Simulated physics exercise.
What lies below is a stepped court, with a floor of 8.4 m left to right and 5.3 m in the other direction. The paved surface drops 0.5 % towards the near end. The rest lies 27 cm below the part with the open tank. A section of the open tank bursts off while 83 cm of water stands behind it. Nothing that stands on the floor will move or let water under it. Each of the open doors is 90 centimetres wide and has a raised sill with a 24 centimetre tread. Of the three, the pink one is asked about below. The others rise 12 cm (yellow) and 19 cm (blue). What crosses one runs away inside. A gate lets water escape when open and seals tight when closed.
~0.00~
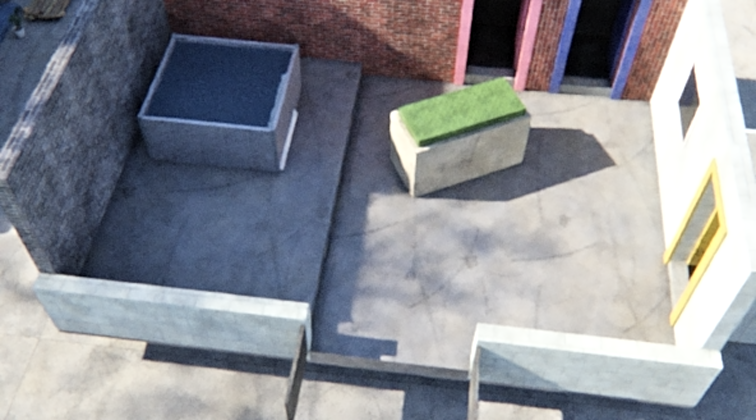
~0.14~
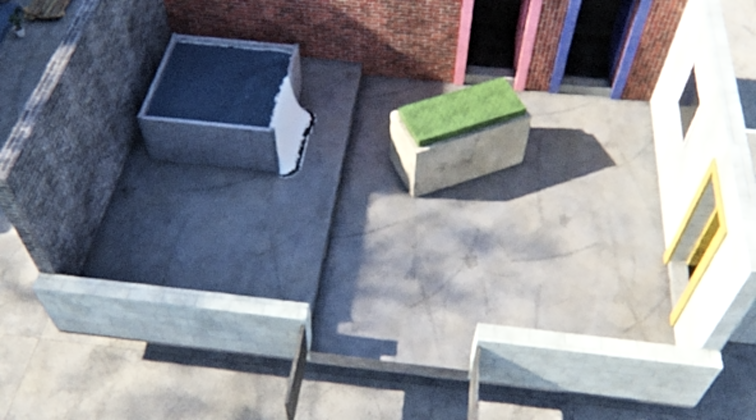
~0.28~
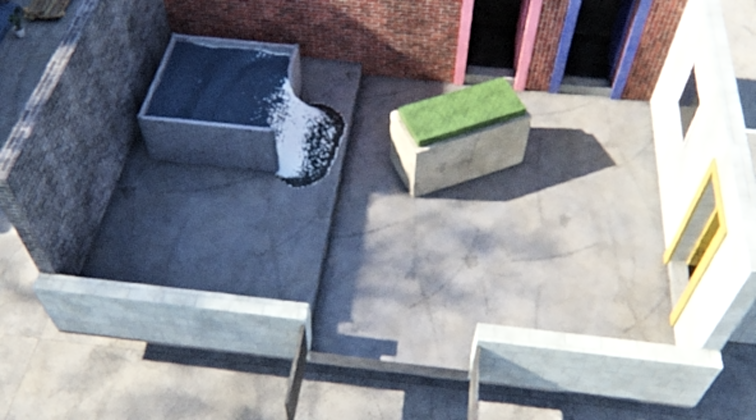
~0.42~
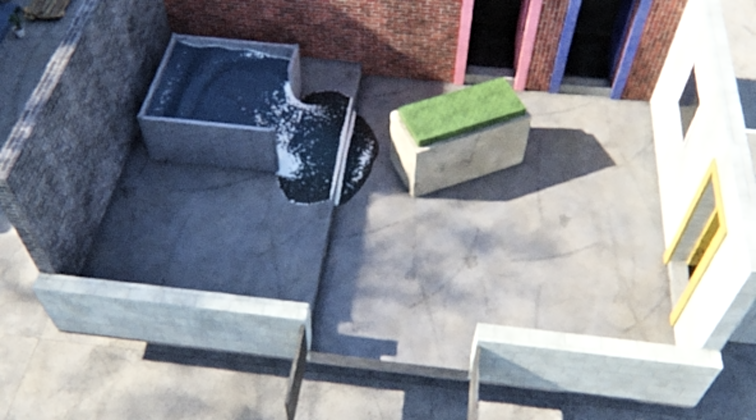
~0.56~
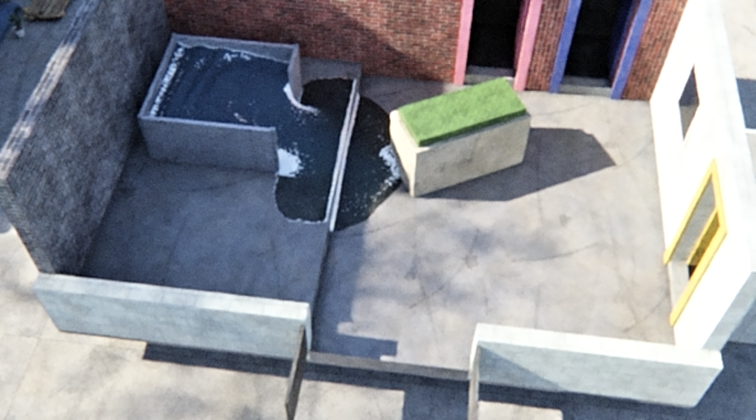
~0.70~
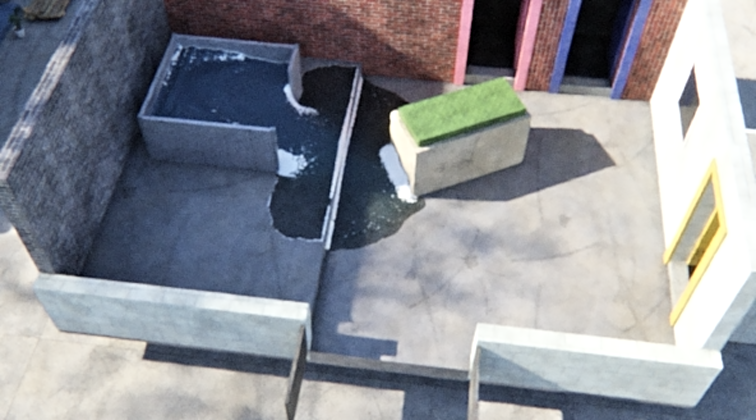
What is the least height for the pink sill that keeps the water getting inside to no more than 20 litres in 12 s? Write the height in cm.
22.5 cm.
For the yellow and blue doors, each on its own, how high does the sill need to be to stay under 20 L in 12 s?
About 11.5 cm at yellow and about 6.5 cm at blue.
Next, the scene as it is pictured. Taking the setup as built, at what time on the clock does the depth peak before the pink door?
At about 2.2 s.
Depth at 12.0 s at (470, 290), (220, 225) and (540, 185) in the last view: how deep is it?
Depths in order: 8 / 0 / 3 cm.
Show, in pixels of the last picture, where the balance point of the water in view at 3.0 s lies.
Roughly (390, 175).
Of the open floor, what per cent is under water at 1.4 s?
Approximately 30 %.
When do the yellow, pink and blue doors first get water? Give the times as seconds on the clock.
So the front gets to yellow at 2.6 seconds, pink at 1.3 seconds, and blue at 1.6 seconds.
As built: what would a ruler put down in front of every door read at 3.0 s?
Before yellow it's 10 cm, before pink 24 cm, before blue 9 cm.
After 1.4 s water covers 30 % of the floor, deepest (48 cm) near (382, 164); 6 cm at the pink door, 0 litres in over its 22 cm sill.
After 3.0 s water covers 55 % of the floor, deepest (35 cm) near (657, 364); 24 cm at the pink door, 19 litres in over its 22 cm sill.
After 12.0 s water covers 65 % of the floor, deepest (10 cm) near (350, 284); 5 cm at the pink door, 22 litres in over its 22 cm sill.
At the pink door as built, the water arrived by 1.3 s and peaked near 28 cm at 2.2 s.
With a sill of 18.5 cm, 46 litres would have come in within the 12 s; with 24.5 cm, 11 litres. So under 20 litres takes about 22.5 cm.
